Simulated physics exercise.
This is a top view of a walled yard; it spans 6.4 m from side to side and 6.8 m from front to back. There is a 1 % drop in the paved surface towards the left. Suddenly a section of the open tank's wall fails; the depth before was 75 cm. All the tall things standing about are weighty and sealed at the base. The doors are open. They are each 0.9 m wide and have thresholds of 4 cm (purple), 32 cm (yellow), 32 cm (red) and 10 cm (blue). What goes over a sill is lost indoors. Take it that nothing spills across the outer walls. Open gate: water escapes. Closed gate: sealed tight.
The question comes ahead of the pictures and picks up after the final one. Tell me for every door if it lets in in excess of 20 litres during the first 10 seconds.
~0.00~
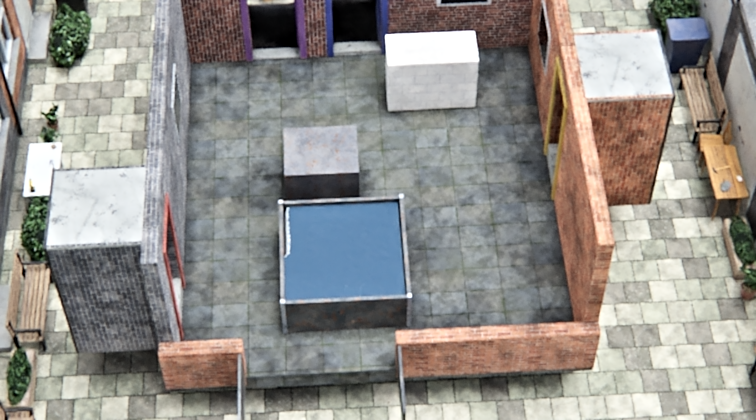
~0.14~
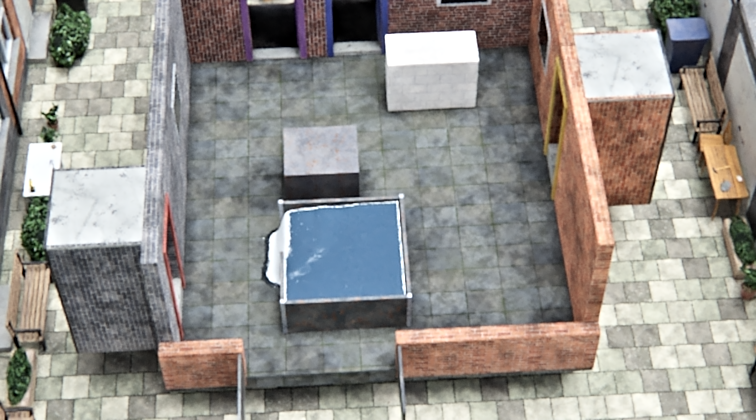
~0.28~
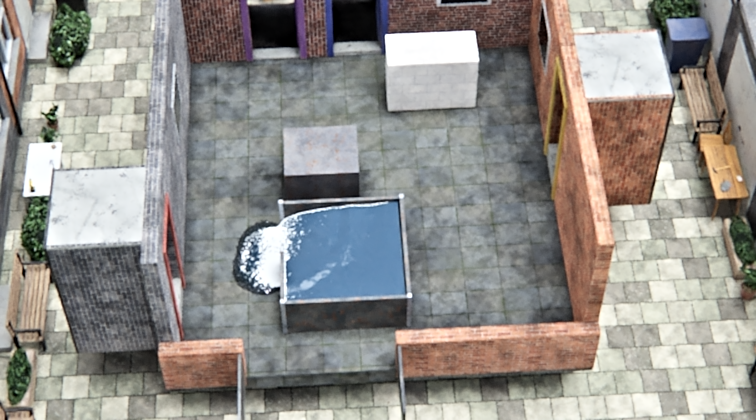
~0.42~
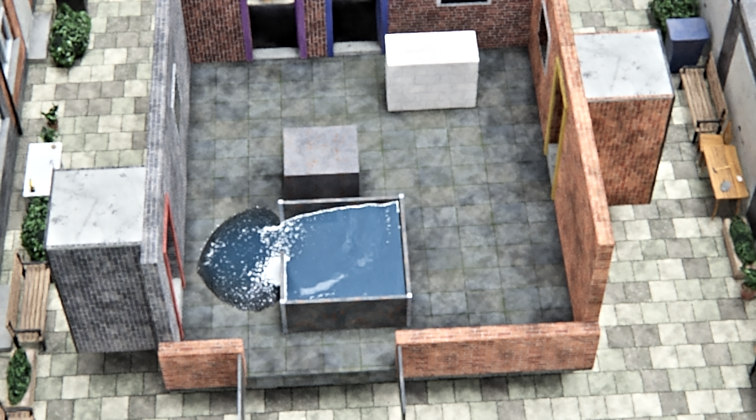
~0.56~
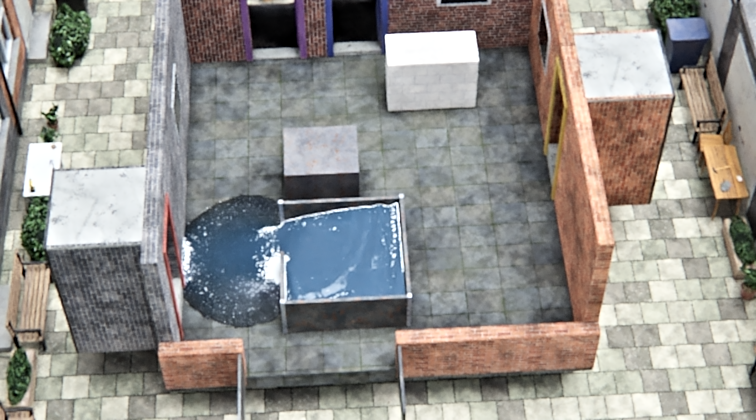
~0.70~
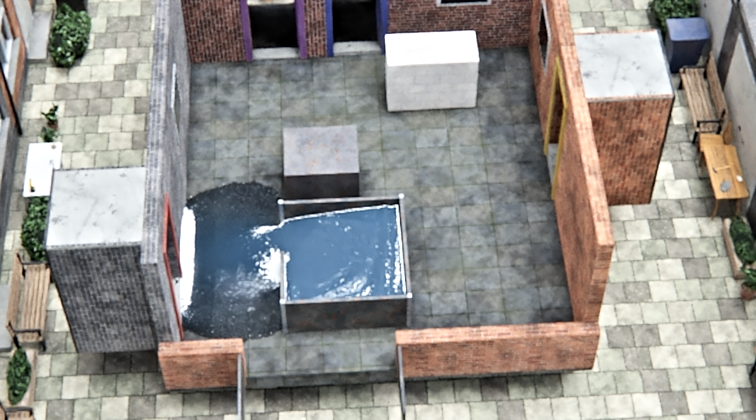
In the first 10 seconds the purple door lets in over 20 litres; the yellow door does not let in over 20 litres; the red door does not let in over 20 litres; the blue door does not let in over 20 litres.
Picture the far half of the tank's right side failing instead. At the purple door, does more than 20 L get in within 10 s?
Measured against that limit, the purple door stays within it.
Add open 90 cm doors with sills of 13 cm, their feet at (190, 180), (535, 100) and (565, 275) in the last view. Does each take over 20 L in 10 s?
More, less, less.
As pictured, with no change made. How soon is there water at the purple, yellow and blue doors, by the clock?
Doors: Purple 2.4 s / yellow 6.5 s / blue 3.2 s.
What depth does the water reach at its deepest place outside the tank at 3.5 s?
Around 28 centimetres.
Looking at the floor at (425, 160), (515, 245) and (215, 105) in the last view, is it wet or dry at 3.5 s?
First spot bone dry, second bone dry, third soaked.
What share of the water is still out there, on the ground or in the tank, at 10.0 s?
I'd put it at some 80 percent still there.
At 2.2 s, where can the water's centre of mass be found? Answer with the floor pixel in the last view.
About (284, 256).
After 1.4 s water covers 15 % of the floor and is deepest (48 cm) near (185, 259); purple door not reached, yellow door not reached, red door 28 cm at the sill, 0 L in, blue door not reached.
After 2.2 s water covers 25 % of the floor and is deepest (42 cm) near (181, 358); purple door not reached, yellow door not reached, red door 25 cm at the sill, 1 L in, blue door not reached.
After 3.5 s water covers 45 % of the floor and is deepest (28 cm) near (181, 358); purple door 15 cm at the sill, 43 L in, yellow door not reached, red door 18 cm at the sill, 1 L in, blue door 6 cm at the sill, 0 L in.
After 6.0 s water covers 65 % of the floor and is deepest (19 cm) near (195, 258); purple door 12 cm at the sill, 132 L in, yellow door not reached, red door 11 cm at the sill, 2 L in, blue door 9 cm at the sill, 0 L in.
After 10.0 s water covers 95 % of the floor and is deepest (12 cm) near (181, 368); purple door 9 cm at the sill, 203 L in, yellow door 3 cm at the sill, 0 L in, red door 8 cm at the sill, 2 L in, blue door 9 cm at the sill, 0 L in.
